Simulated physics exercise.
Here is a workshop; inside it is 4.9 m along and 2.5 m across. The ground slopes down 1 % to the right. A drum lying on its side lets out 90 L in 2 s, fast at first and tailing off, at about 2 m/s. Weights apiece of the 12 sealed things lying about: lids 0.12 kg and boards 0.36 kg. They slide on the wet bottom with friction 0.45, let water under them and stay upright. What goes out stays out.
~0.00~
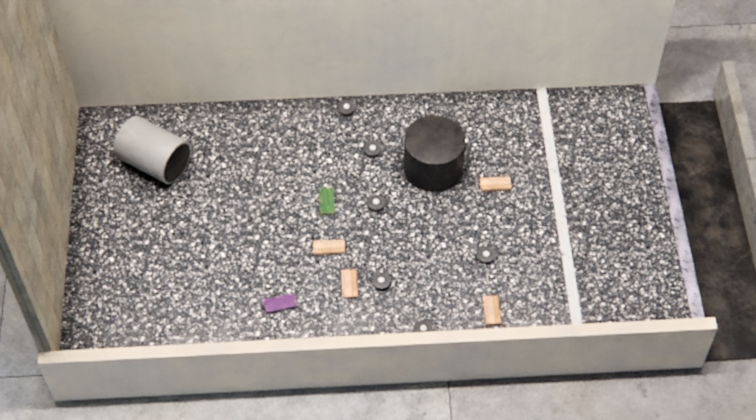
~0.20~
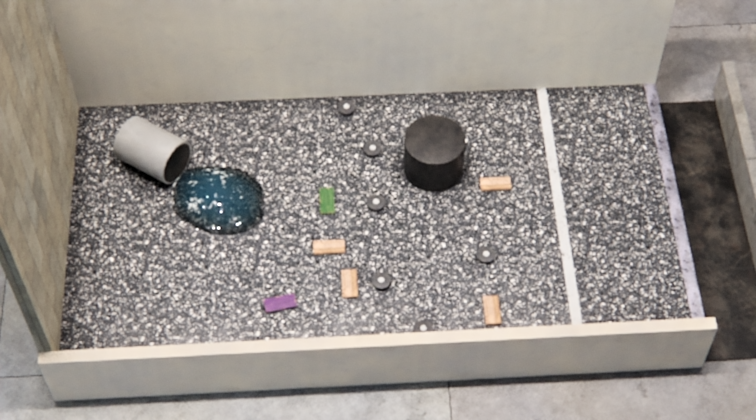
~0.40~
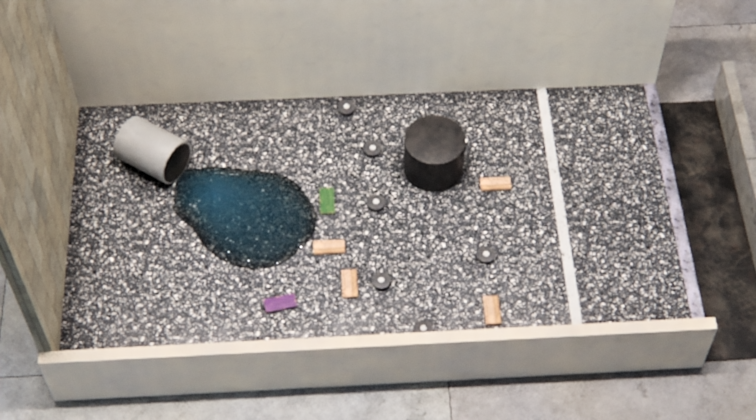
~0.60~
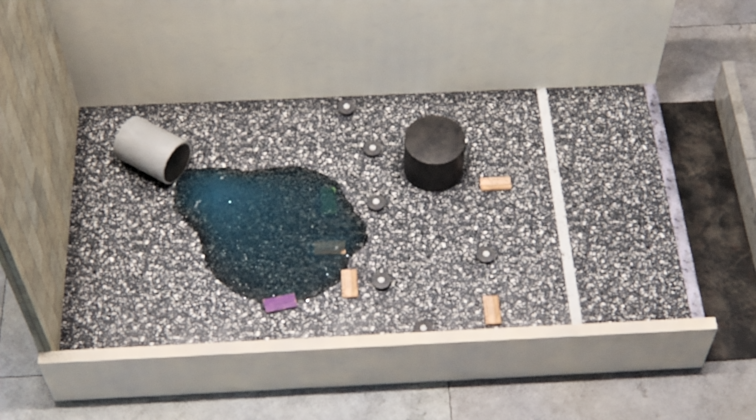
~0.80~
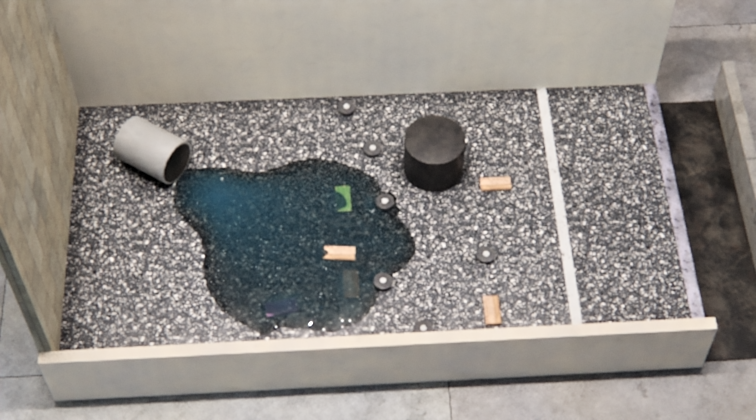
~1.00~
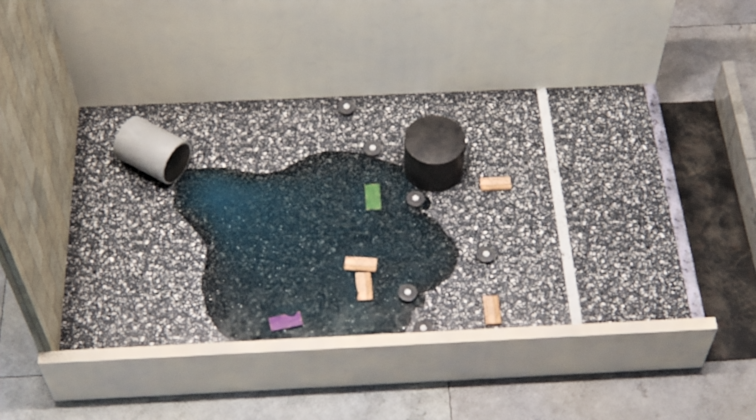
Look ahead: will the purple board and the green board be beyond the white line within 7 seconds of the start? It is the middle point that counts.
Purple board stays short; green board crosses.
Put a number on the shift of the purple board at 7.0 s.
About 50 cm.
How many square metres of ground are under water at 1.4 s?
Roughly 4.0 m2.
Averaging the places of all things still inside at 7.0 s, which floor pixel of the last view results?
At about (447, 179).
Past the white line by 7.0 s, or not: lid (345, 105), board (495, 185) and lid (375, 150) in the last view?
In that order: Short, short, not past.
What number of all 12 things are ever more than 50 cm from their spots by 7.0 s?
10 of them.
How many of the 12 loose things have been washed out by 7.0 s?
By then 7.
After 1.4 s the purple board is near (301, 343), 0.4 m from its start, afloat; the green board is near (435, 203), 0.9 m from its start, afloat; 0 of 12 are over the mark; 5 afloat.
After 3.1 s the purple board is near (333, 340), 0.5 m from its start, afloat; the green board is near (661, 233), 2.7 m from its start, aground; 8 of 12 are over the mark; 4 afloat.
After 4.9 s the purple board is near (338, 336), 0.5 m from its start, aground; the green board has gone out; 8 of 12 are over the mark; 0 afloat.
After 7.0 s the purple board is near (338, 336), 0.5 m from its start, aground; the green board has gone out; 8 of 12 are over the mark; 0 afloat.
